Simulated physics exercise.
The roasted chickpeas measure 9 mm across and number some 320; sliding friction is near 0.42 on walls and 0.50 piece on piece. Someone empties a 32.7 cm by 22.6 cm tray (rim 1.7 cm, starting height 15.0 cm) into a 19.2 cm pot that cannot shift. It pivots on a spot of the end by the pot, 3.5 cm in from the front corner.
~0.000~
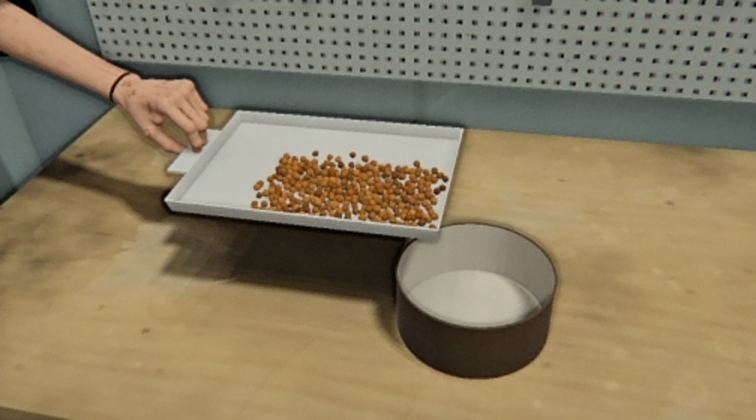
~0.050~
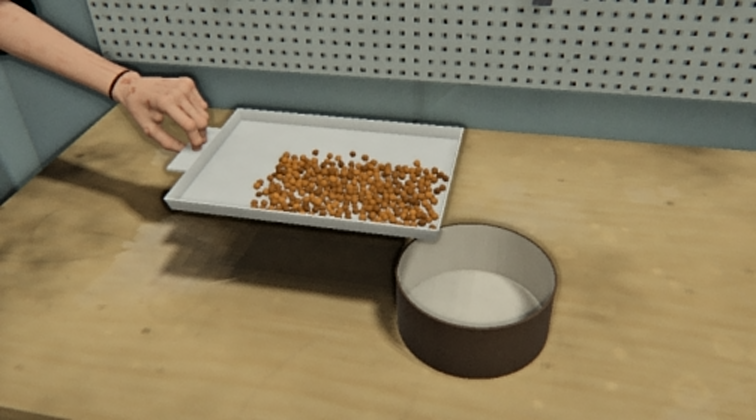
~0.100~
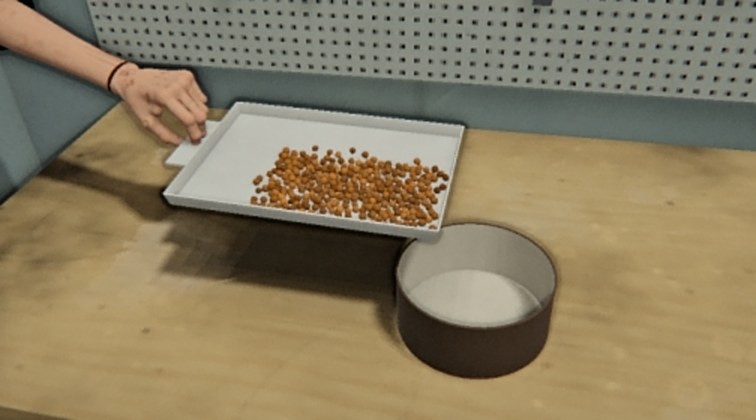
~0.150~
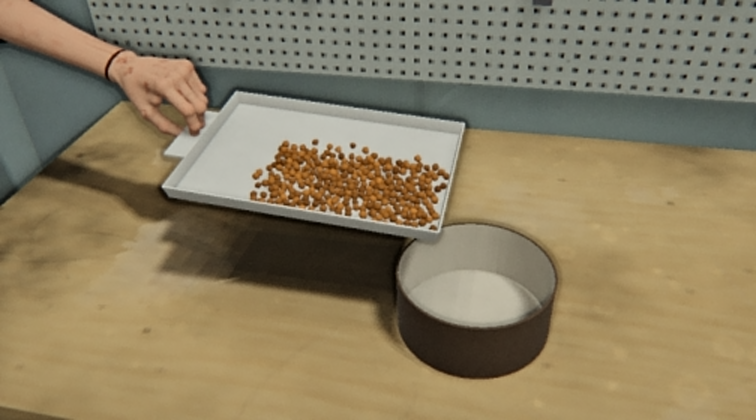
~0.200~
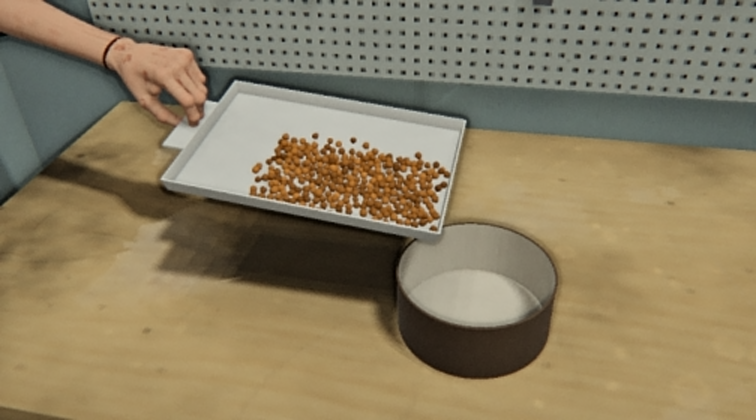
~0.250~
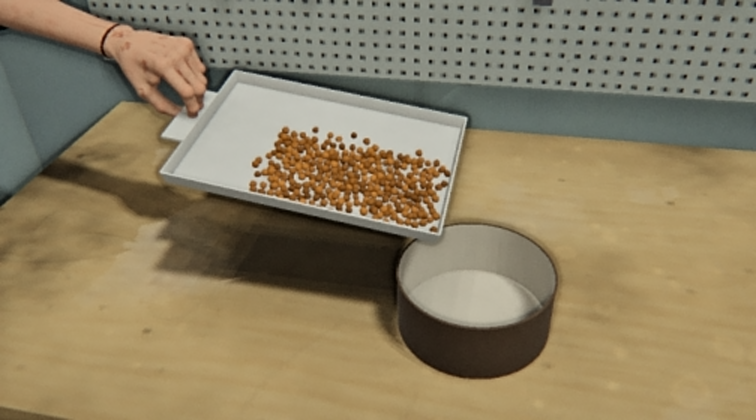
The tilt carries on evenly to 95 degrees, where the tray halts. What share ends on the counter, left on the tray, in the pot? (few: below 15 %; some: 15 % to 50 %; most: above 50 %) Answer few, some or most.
On the counter: Few; left on the tray: Few; in the pot: Most.
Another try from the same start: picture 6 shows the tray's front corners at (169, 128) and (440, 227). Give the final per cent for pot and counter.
Pot 40, counter 60.
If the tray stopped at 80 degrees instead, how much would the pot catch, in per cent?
In that case some 85 per cent.
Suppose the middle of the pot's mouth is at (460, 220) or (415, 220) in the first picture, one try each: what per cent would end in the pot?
About 5 and 0 per cent.
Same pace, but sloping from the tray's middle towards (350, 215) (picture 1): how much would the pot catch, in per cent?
Some 60 per cent.
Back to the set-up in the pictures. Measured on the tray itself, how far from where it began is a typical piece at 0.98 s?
Some 2 cm.
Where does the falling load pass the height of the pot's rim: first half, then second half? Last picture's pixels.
First near (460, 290), later near (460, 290).
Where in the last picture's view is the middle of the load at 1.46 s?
Around (413, 169).
Then, at 0.98 s, tilt 50 degrees; the tray holds 100 %, the pot 0 %.
After 1.46 s, tilt 76 degrees; the tray holds 95 %, the pot 5 %.
After 2.02 s, tilt 95 degrees; the tray holds 5 %, the pot 90 %.
By 2.7 s all is still; counter 5 %, tray 0 %, pot 95 %.
